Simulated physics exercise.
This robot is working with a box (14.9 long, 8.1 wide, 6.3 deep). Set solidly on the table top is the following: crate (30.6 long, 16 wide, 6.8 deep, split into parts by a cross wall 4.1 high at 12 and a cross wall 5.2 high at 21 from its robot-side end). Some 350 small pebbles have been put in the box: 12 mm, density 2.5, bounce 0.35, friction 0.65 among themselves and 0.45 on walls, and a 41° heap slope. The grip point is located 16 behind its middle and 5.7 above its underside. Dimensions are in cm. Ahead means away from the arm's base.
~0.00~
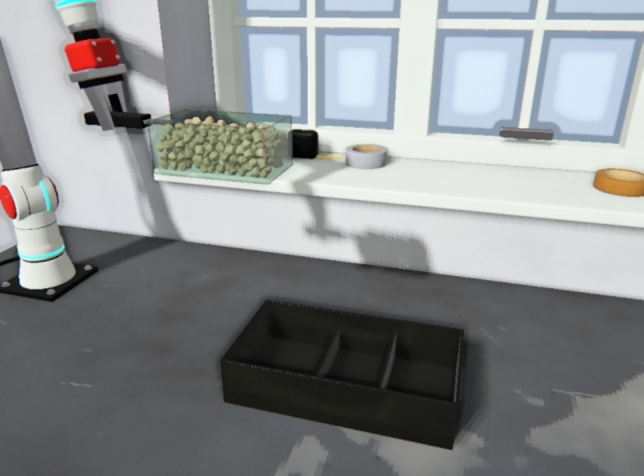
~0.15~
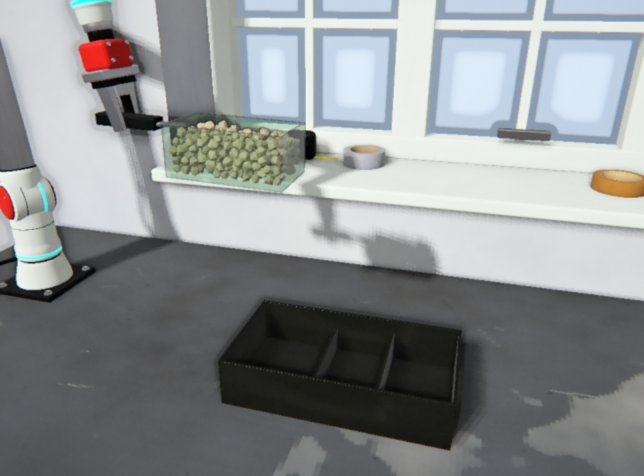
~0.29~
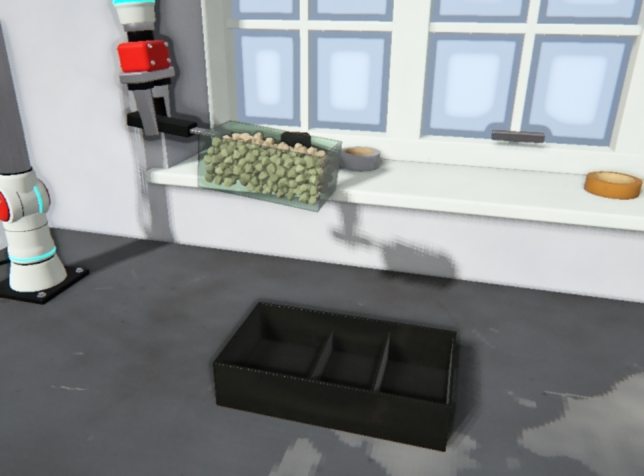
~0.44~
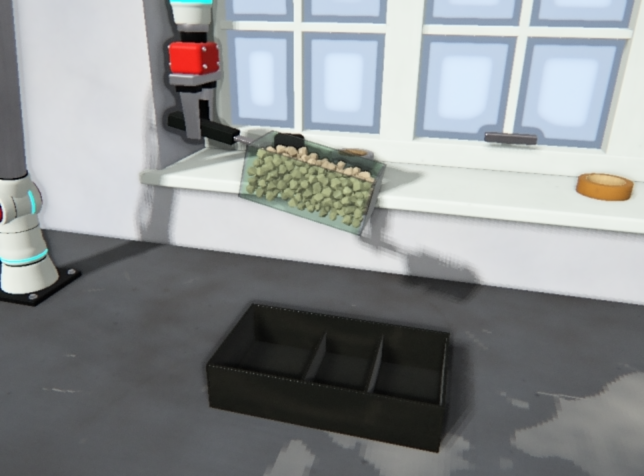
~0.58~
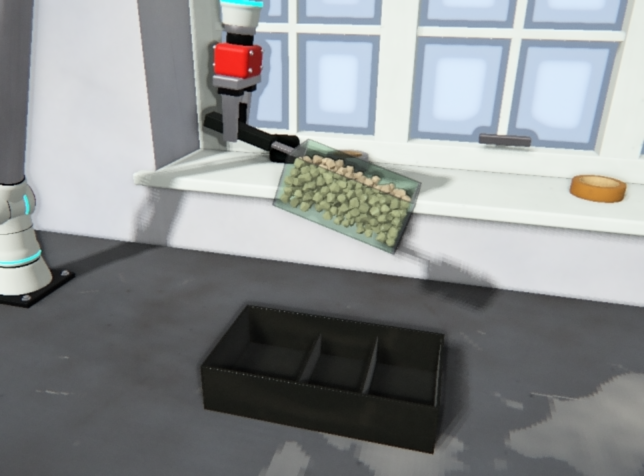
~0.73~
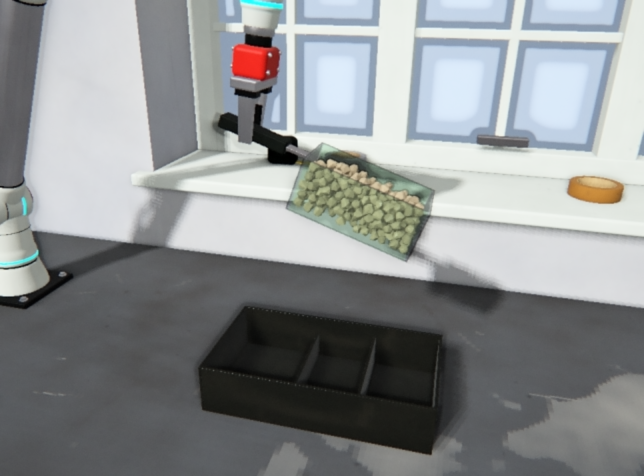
By a window sill, a robot arm moving a clear box of small pebbles rightward and gradually tilting it above a black divided tray.
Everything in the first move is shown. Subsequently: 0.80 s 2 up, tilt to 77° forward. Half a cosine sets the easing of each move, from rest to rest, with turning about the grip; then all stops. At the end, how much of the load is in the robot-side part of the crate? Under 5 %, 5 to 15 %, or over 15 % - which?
I would say under 5 %.
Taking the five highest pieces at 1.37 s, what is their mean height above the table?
30 cm, more or less.
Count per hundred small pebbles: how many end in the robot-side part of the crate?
The share comes to around 0 per cent.
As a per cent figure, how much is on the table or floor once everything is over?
I'd put it at roughly 0 per cent.
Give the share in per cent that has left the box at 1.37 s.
Roughly 0 percent by that moment.
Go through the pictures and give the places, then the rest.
The box floor at (225, 167), level; upper third of the load around (222, 134), from x 160 to 285, top at y 120; 352 in the box, in the first picture.
The box floor at (237, 172), tilted 2° forward; upper third of the load around (234, 139), from x 175 to 295, top at y 125, in the second picture.
The box floor at (269, 186), tilted 7° forward; upper third of the load around (260, 153), from x 210 to 330, top at y 135, in the third picture.
The box floor at (309, 202), tilted 12° forward; upper third of the load around (295, 167), from x 250 to 375, top at y 150, in the fourth picture.
The box floor at (341, 214), tilted 17° forward; upper third of the load around (326, 178), from x 285 to 405, top at y 160, in the fifth picture.
The box floor at (354, 220), tilted 19° forward; upper third of the load around (339, 183), from x 300 to 420, top at y 165; 352 in the box, in the sixth picture.
After 1.05 s, tilted 39° forward, highest piece 32 above the table; 352 in the box.
After 1.37 s, tilted 71° forward, highest piece 30 above the table; 350 in the box, 2 in flight or on a rim.
After 1.73 s, tilted 77° forward, highest piece 29 above the table; 320 in the box, 26 in the middle part, 6 in flight or on a rim.
After 2.78 s, tilted 77° forward, highest piece 29 above the table; 238 in the box, 113 in the middle part, 1 in the far-side part.
In the end, 238 in the box, 113 in the middle part, 1 in the far-side part. That is 0 % in the robot-side part of the crate.
